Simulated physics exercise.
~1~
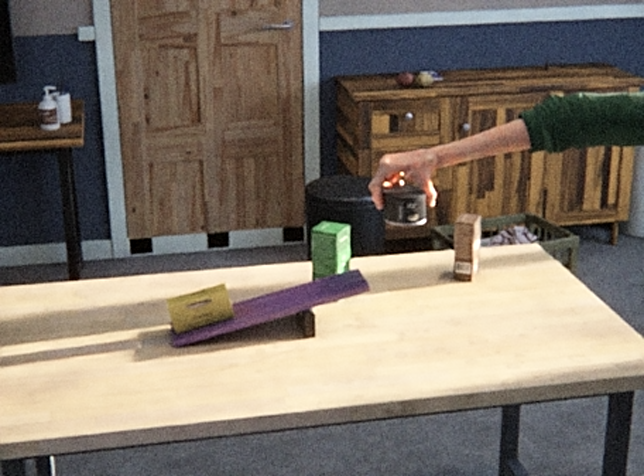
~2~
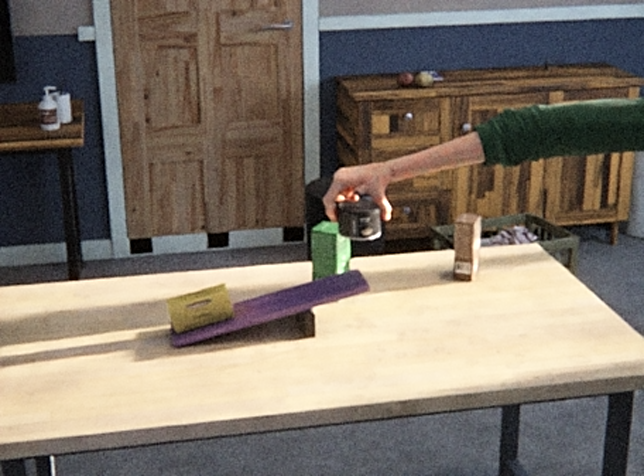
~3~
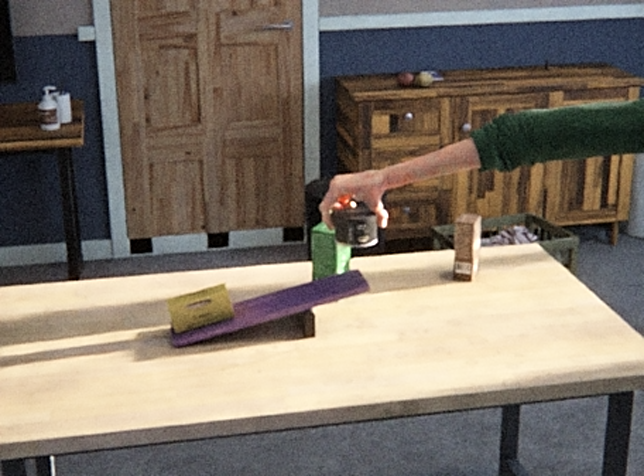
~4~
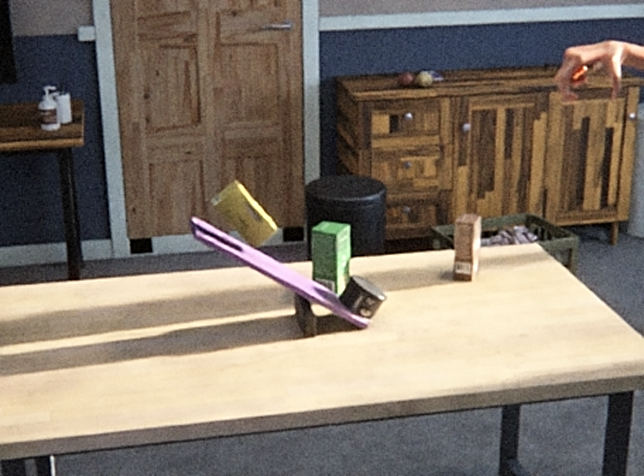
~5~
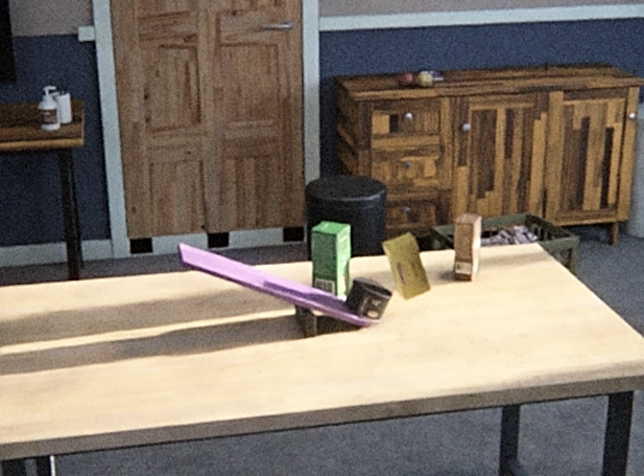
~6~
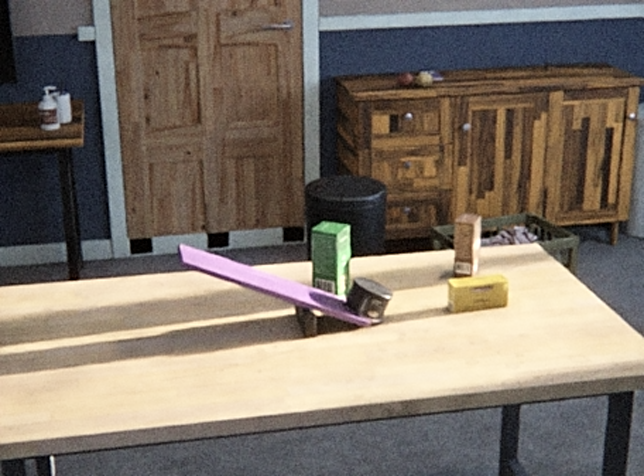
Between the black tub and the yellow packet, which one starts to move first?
The black tub moves first, carried left by the hand while the yellow packet still rests on the low end of the plank. The packet moves only once the plank tips.
